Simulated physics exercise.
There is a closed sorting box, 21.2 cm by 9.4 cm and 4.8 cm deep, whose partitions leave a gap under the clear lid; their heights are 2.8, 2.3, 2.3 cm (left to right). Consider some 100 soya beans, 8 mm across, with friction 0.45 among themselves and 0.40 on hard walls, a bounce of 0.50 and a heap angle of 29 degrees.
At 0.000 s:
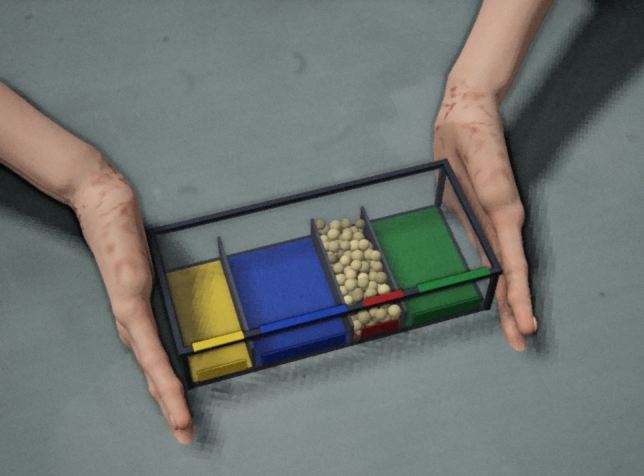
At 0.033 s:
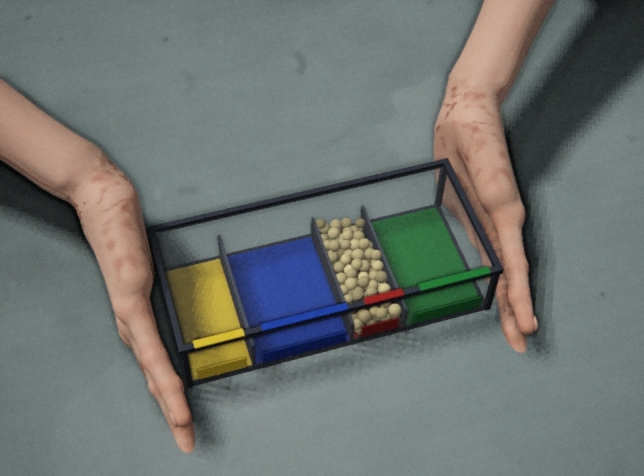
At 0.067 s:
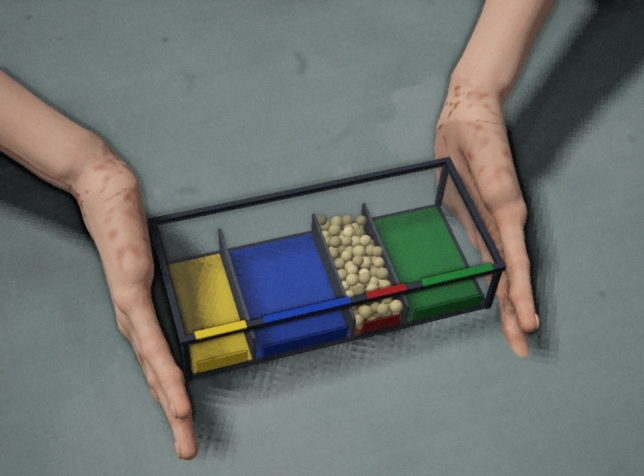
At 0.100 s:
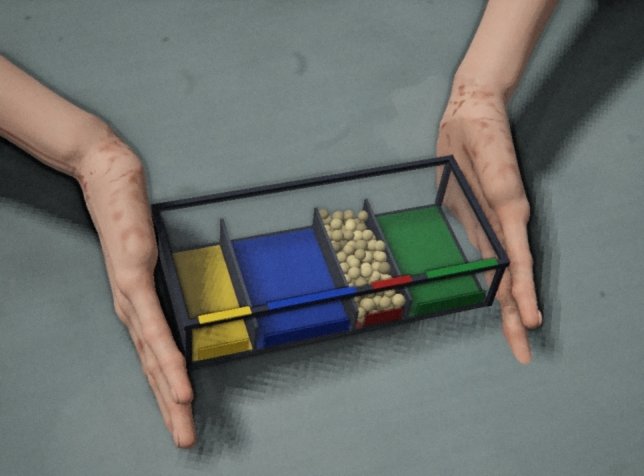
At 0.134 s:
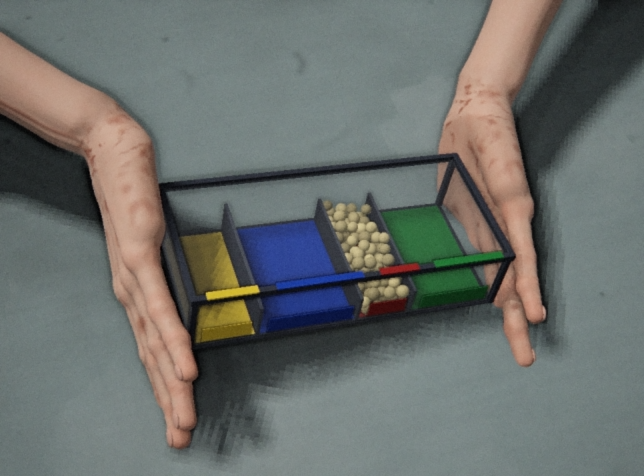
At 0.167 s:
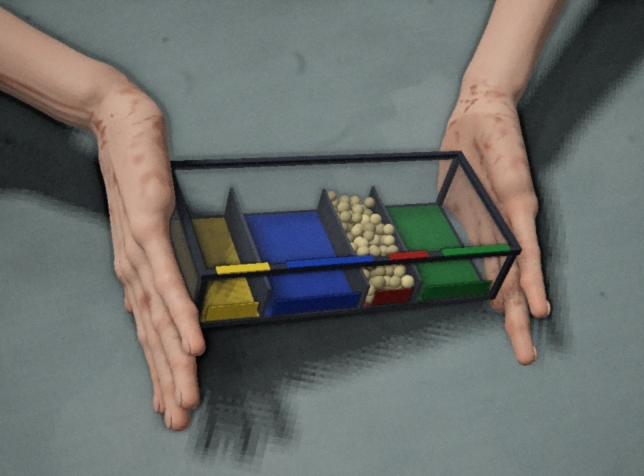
Two hands held a clear box with yellow, blue, red and green sections, pale beans piled in the red one, and tilted it slightly, the left end rising while the beans stayed put.
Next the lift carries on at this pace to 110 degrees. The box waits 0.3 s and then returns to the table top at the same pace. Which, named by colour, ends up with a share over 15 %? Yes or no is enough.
Red, no; blue, no; green, yes; yellow, no.
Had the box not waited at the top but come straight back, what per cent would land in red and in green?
Final amounts would be red 0% and green 100%.
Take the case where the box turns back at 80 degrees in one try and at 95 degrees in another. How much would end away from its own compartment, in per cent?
Close to 55 in a hundred first, and 90 in a hundred second.
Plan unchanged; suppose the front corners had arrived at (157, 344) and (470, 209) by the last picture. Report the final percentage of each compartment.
Final shares, in per cent - red: 0, blue: 10, green: 0, yellow: 90.
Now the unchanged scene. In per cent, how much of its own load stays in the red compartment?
Close to 0 in a hundred.
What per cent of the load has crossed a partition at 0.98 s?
95 percent.
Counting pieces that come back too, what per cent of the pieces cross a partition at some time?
Around 100 in a hundred.
After 0.98 s, tilt 110 degrees; red 5 %, green 95 %.
After 1.53 s, tilt 59 degrees; green 100 %.
After 2.13 s, tilt 0 degrees; green 100 %.
In the end, at 2.8 s, red 0 %, blue 0 %, green 100 %, yellow 0 %.
